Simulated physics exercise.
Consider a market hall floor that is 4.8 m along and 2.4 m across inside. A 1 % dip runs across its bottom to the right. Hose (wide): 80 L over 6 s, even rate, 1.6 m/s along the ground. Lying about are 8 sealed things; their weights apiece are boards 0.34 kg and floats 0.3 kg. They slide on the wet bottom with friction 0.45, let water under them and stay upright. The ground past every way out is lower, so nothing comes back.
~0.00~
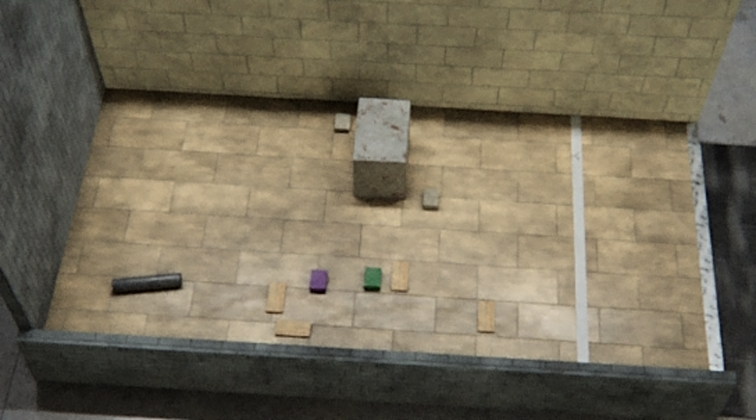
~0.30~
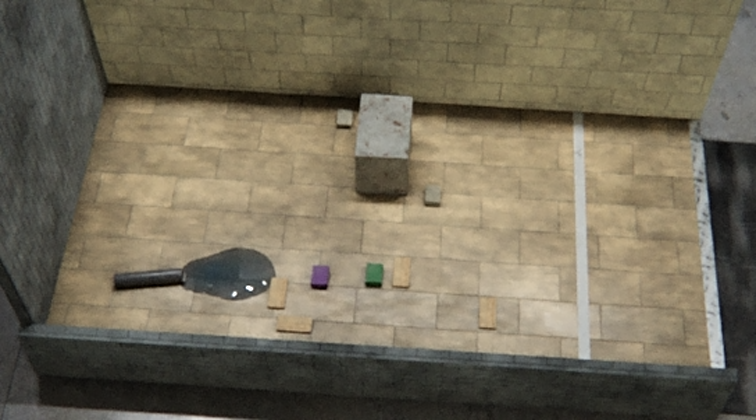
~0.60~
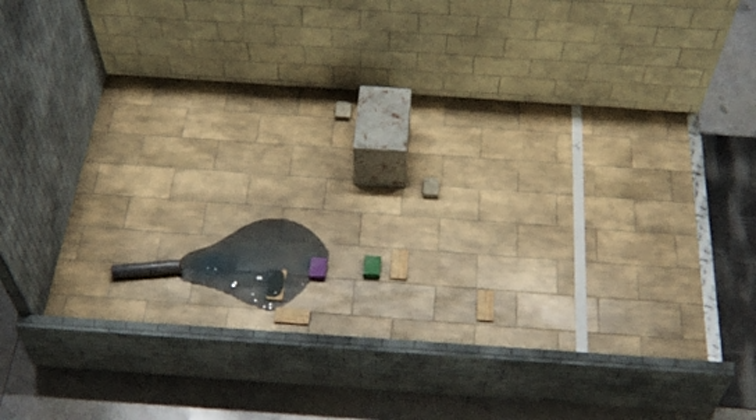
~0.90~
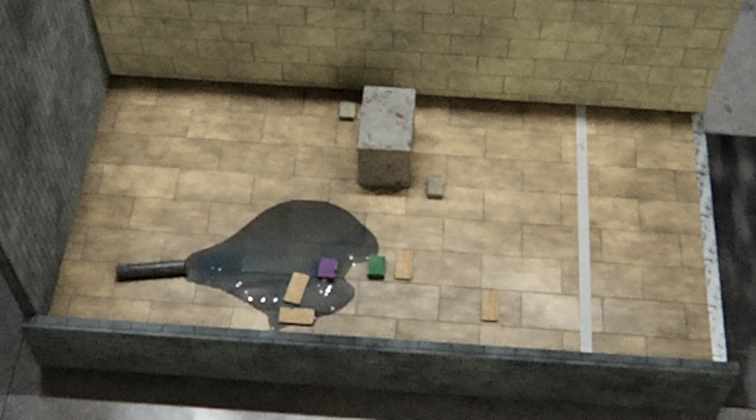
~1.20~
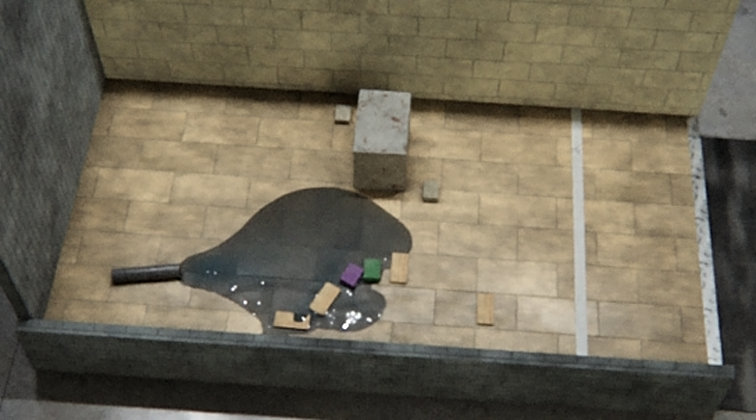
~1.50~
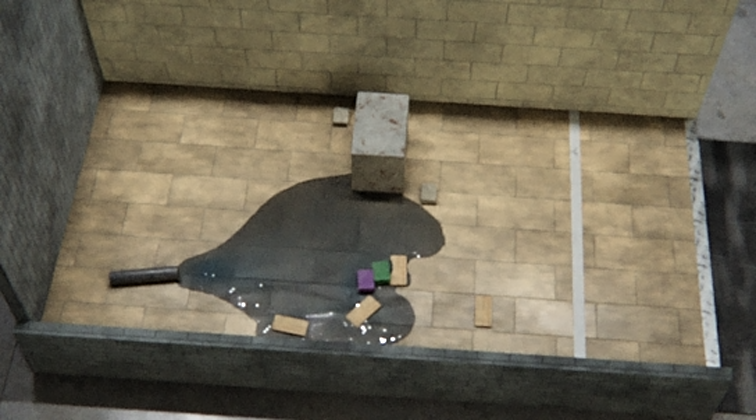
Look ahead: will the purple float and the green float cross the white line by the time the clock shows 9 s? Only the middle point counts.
Purple float: Out beyond; green float: Out beyond.
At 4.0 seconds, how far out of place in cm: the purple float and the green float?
Shifts by then: Around 150 and 120 cm.
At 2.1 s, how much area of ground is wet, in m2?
Roughly 2.5 m2.
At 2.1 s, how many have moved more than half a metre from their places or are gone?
I make it 2 by then.
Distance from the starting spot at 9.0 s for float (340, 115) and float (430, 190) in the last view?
Distances, as listed: 0 cm then 30 cm.
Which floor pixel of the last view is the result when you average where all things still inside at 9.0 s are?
I'd say about (449, 224) in the last view.
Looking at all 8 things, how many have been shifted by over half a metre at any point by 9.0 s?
I make it 5.
After 2.1 s the purple float is near (397, 292), 0.6 m from its start, aground; the green float is near (404, 274), 0.3 m from its start, afloat; 0 of 8 are over the mark; 1 afloat.
After 4.0 s the purple float is near (527, 337), 1.6 m from its start, afloat; the green float is near (529, 277), 1.2 m from its start, aground; 1 of 8 are over the mark; 1 afloat.
After 6.3 s the purple float is near (660, 349), 2.6 m from its start, afloat; the green float is near (629, 279), 1.9 m from its start, aground; 5 of 8 are over the mark; 2 afloat.
After 9.0 s the purple float has gone out; the green float is near (705, 277), 2.5 m from its start, aground; 5 of 8 are over the mark; 0 afloat.
